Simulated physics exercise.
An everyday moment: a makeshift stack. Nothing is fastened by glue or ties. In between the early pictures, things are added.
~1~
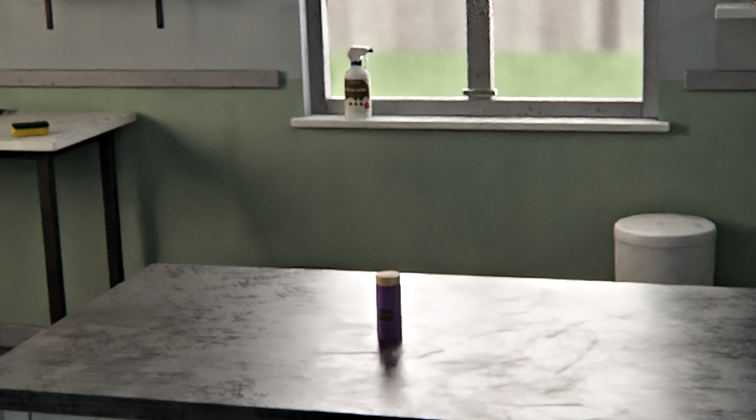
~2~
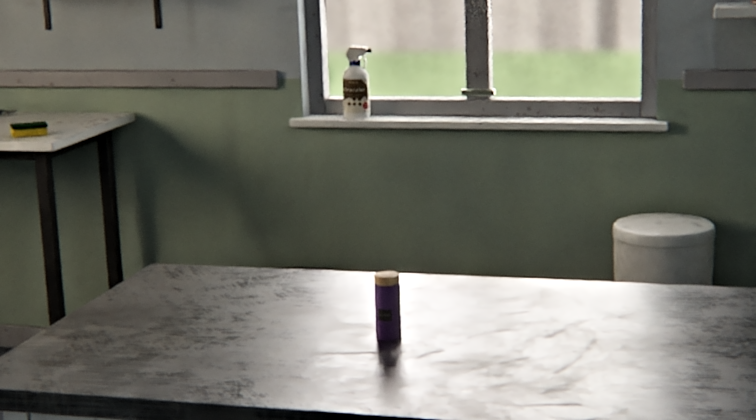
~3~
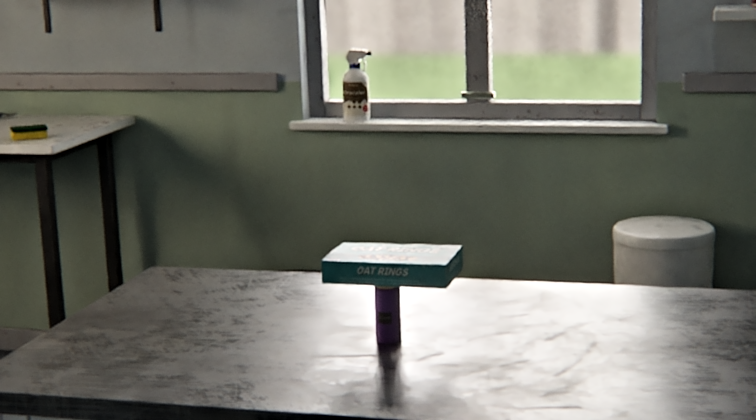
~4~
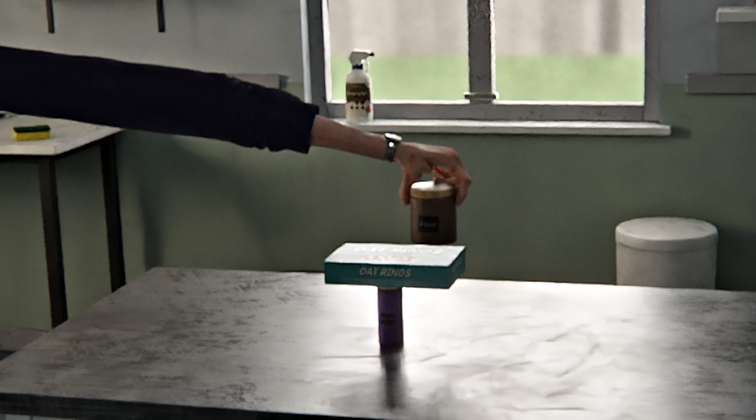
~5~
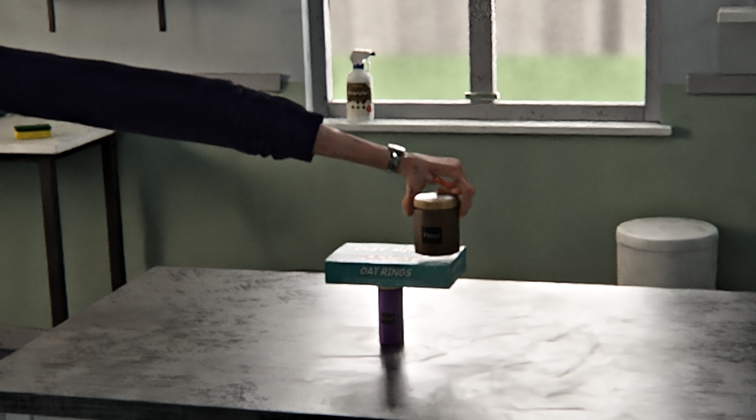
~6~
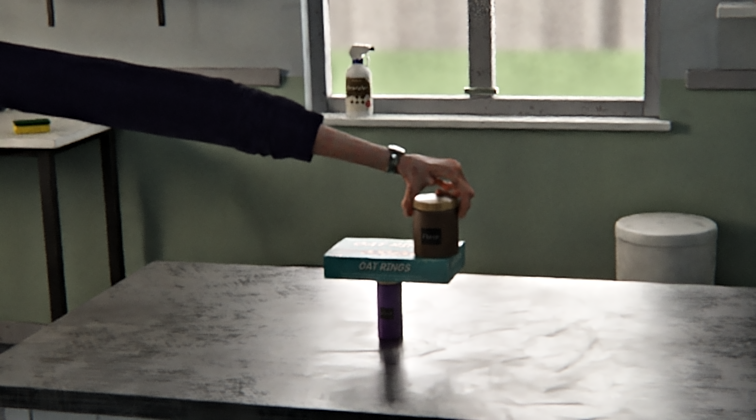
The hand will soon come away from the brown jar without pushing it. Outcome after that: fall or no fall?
Result: A tumble.
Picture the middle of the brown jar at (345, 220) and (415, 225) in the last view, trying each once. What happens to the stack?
Well, the first time the stack comes down, and the second time it comes down.
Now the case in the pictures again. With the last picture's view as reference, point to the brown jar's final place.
Close to pixel (525, 332).
Then, 0.40 s later than the last frame, brown jar now fallen; turquoise packet tilted by 63°.
Then, 0.60 s later than the last frame, turquoise packet tilted by 70°.
Then, 1.00 s later than the last frame, turquoise packet and purple shaker now fallen.
When it is over, fallen, turquoise packet, brown jar and purple shaker. End places, in pixels of the last picture, brown jar near (525, 332). The stack comes apart.
